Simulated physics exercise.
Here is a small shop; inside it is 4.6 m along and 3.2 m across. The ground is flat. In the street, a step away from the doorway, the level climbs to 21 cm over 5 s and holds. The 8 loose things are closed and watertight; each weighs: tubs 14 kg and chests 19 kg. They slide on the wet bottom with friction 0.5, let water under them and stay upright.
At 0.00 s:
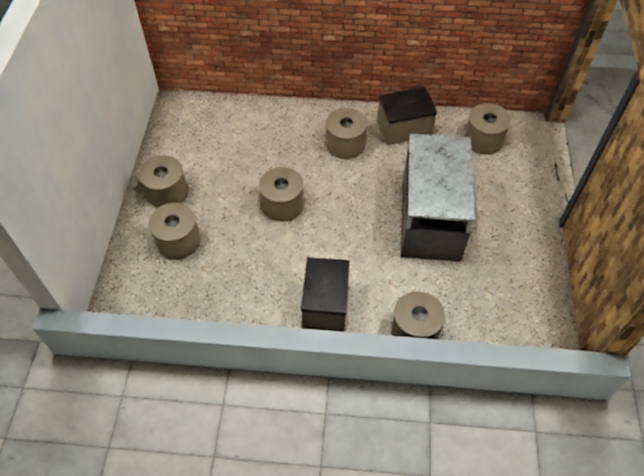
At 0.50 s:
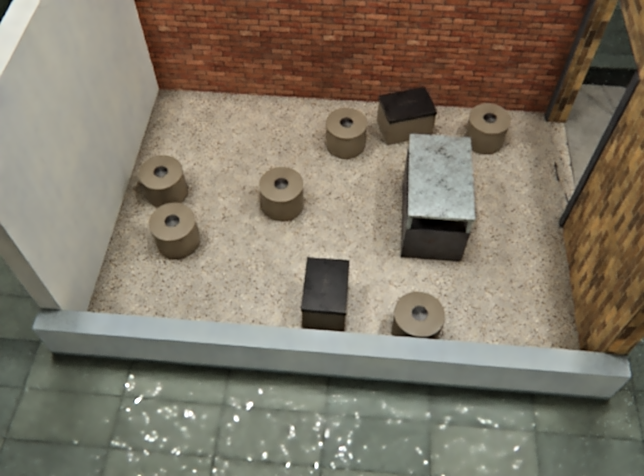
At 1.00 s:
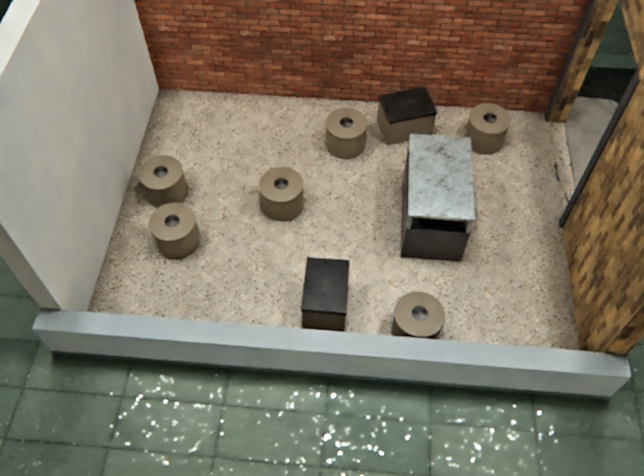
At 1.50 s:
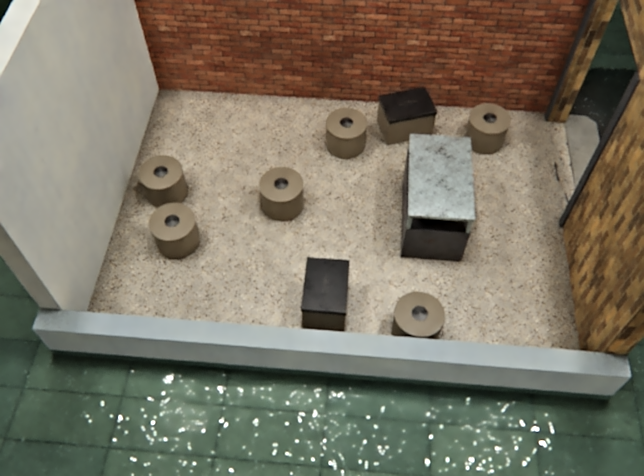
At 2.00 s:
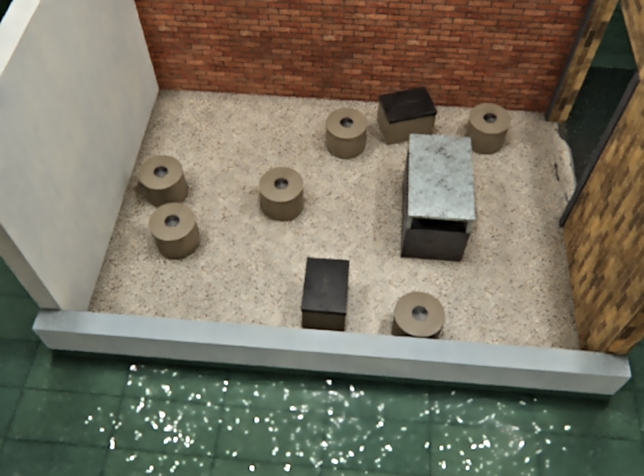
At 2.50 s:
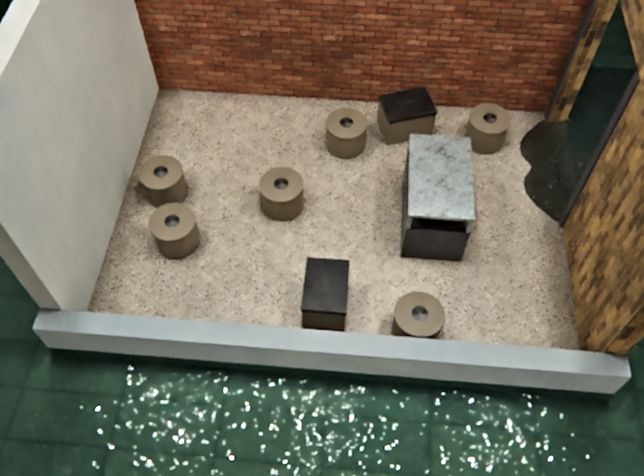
In a small walled shop seen from above, round tan tubs and dark chests stand on a speckled floor while water spreads over the grey paving outside. The water deepens to a glittering dark green, then a dark pool creeps in through the doorway at right, and nothing inside moves.
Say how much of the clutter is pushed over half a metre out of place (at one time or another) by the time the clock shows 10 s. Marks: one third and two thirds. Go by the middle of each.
Share: From one to two thirds.
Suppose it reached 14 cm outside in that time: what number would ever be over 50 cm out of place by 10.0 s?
Then 2.
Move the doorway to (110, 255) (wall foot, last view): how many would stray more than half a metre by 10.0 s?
In that case 4 of them.
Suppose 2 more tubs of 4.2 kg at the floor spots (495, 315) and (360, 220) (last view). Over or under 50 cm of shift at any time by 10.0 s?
In turn: Over, under.
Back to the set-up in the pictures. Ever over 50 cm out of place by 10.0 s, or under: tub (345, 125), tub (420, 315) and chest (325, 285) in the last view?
In that order: More, less, under.
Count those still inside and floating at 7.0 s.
At that moment 0.
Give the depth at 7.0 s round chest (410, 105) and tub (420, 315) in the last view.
Roughly 8 and 5 cm.
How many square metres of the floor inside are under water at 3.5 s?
Roughly 1.5 m2.
After 3.5 s 0 of 8 are over 50 cm from their spots; 0 afloat.
After 4.5 s 0 of 8 are over 50 cm from their spots; 0 afloat.
After 7.0 s 2 of 8 are over 50 cm from their spots; 0 afloat.
After 10.0 s 3 of 8 are over 50 cm from their spots, and 3 have been at some point; 3 afloat.
